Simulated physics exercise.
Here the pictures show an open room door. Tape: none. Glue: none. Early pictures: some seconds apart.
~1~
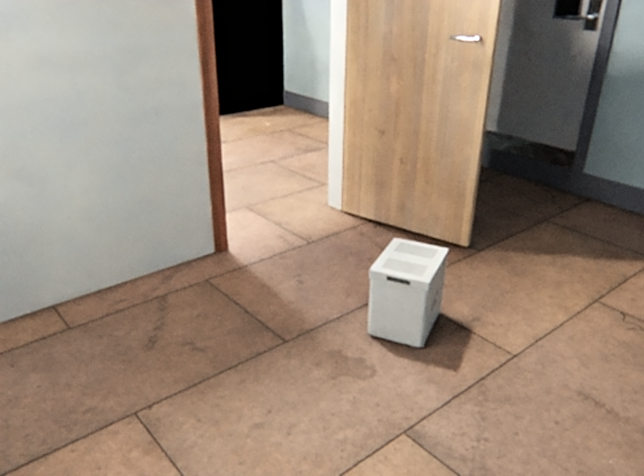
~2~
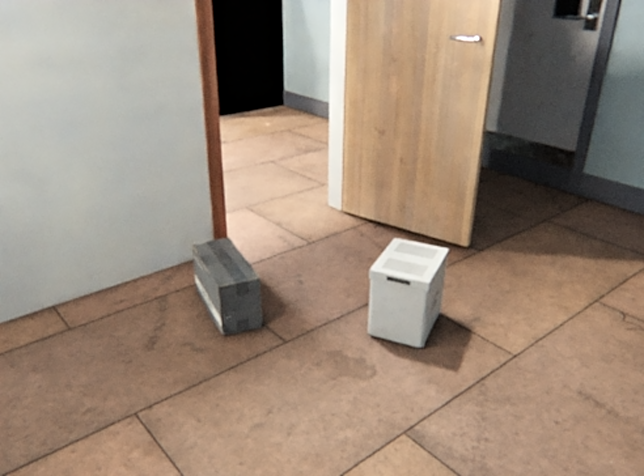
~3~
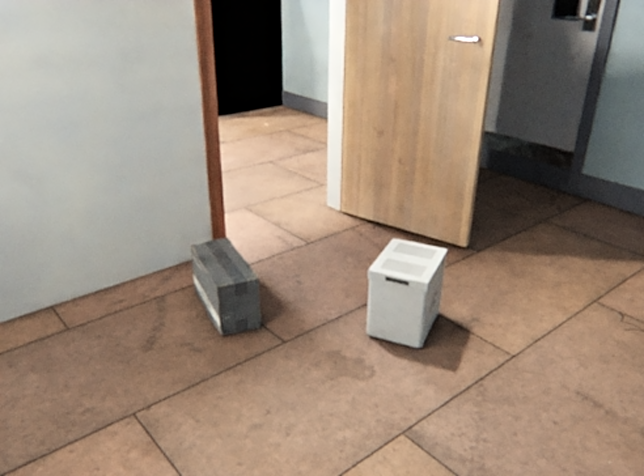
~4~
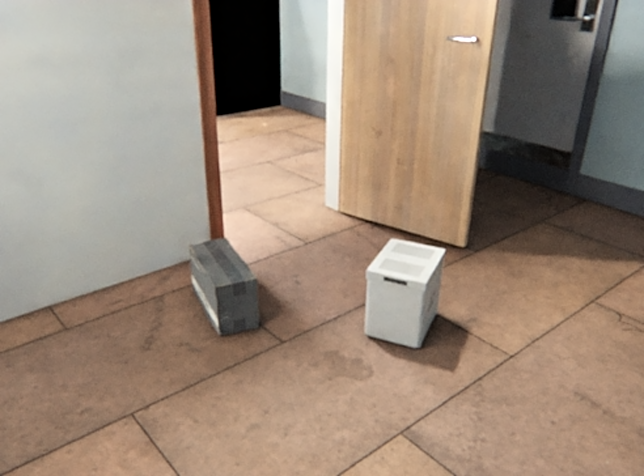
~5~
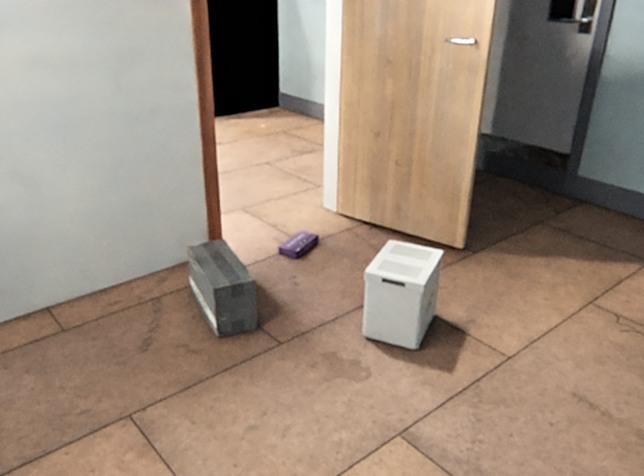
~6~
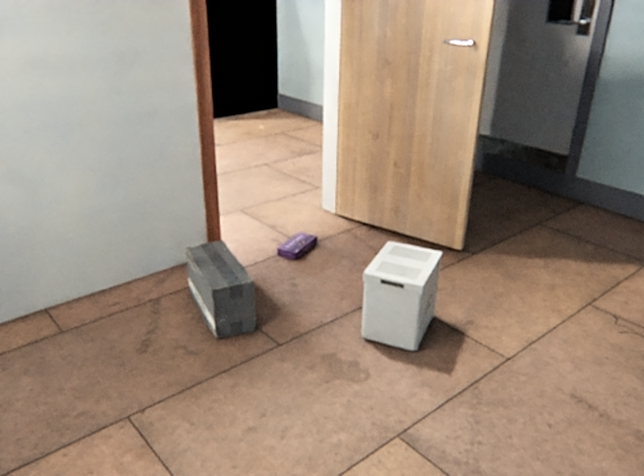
A wooden door stood wide open and still near a white tote on the tiled floor, then a grey box appeared to the tote's left, and later a small purple packet showed up behind them.
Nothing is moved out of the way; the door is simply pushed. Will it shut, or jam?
The door is pushed home.
Then, 0.70 s on from there, door at 77°.
Then, 1.30 s on from there, door at 29°; purple packet shifted a little near (292, 245).
Then, 1.50 s on from there, door at 12°; purple packet shifted about its own width near (268, 238).
Then, 1.60 s on from there, door at 3°; purple packet shifted about its own width near (257, 233).
In the end, door at 0°; moved from the start, purple packet; the other 2 unmoved. At the end, from the last picture's camera, purple packet near (247, 228).
